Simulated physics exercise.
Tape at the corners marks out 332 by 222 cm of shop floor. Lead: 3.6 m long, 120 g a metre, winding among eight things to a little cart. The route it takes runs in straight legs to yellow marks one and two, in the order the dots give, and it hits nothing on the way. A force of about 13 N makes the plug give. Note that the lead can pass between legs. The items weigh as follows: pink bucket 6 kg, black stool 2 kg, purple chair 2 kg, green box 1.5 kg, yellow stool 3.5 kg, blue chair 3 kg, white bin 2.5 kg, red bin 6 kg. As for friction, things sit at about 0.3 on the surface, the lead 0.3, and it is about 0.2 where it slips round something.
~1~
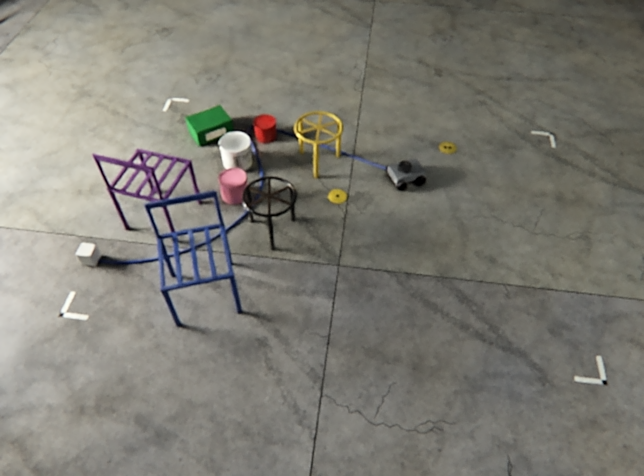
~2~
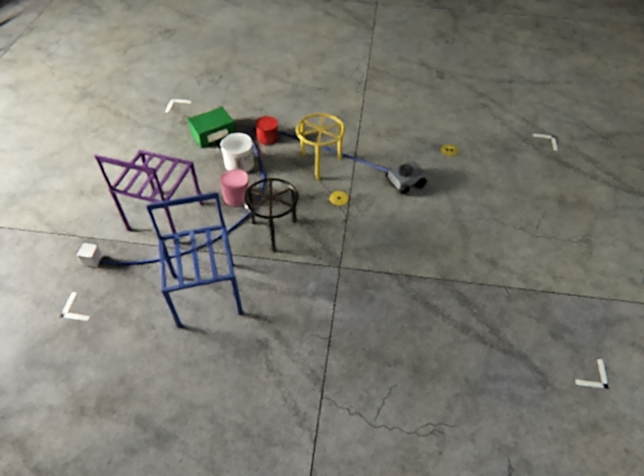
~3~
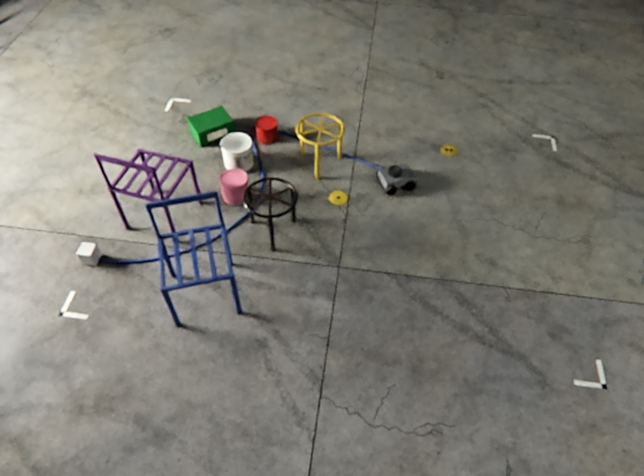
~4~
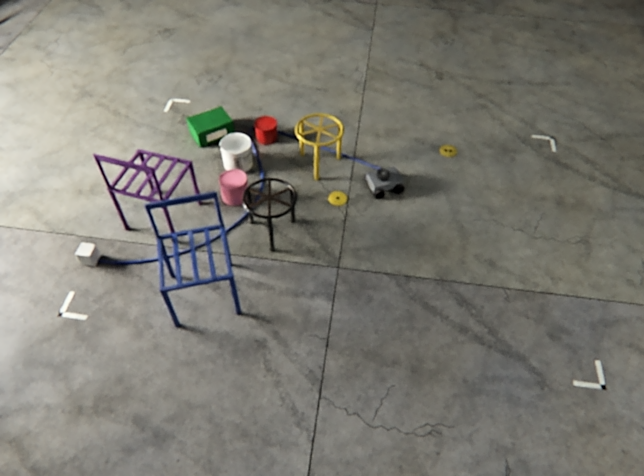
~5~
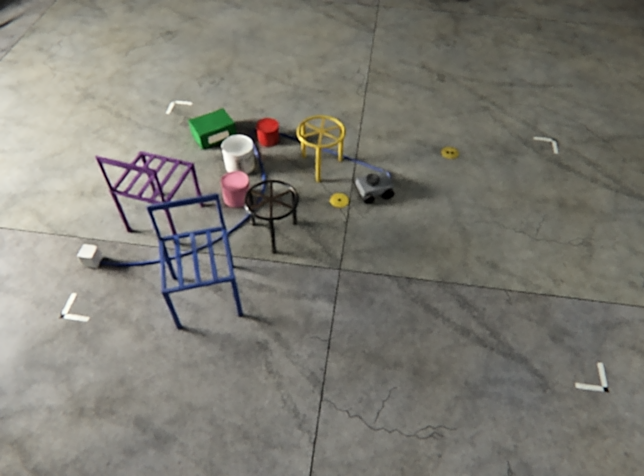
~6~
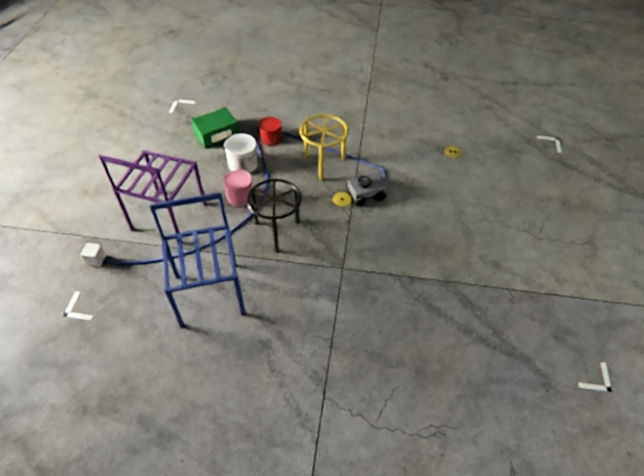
A small grey wheeled cart trailing a blue lead sits right of a loose cluster of furniture and containers on a grey concrete floor, seen from above at an angle. Purple and blue chairs stand at left, with black and yellow stools, pink, white and red buckets, and a green box nearby. The cart rolls slowly leftward toward the viewer, its lead bending behind it, while the view shifts very slightly.
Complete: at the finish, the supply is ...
... still on.
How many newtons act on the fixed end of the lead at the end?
0 N.
Next, cart at (354, 193), lead slack at the fixed end; nothing else has moved.
Then, cart at (392, 177), lead slack at the fixed end; nothing else has moved.
After that, cart at (427, 162), lead slack at the fixed end; nothing else has moved.
Later, cart at (452, 151), lead slack at the fixed end; nothing else has moved.
At the end, cart at (452, 151), lead slack at the fixed end; nothing else has moved.
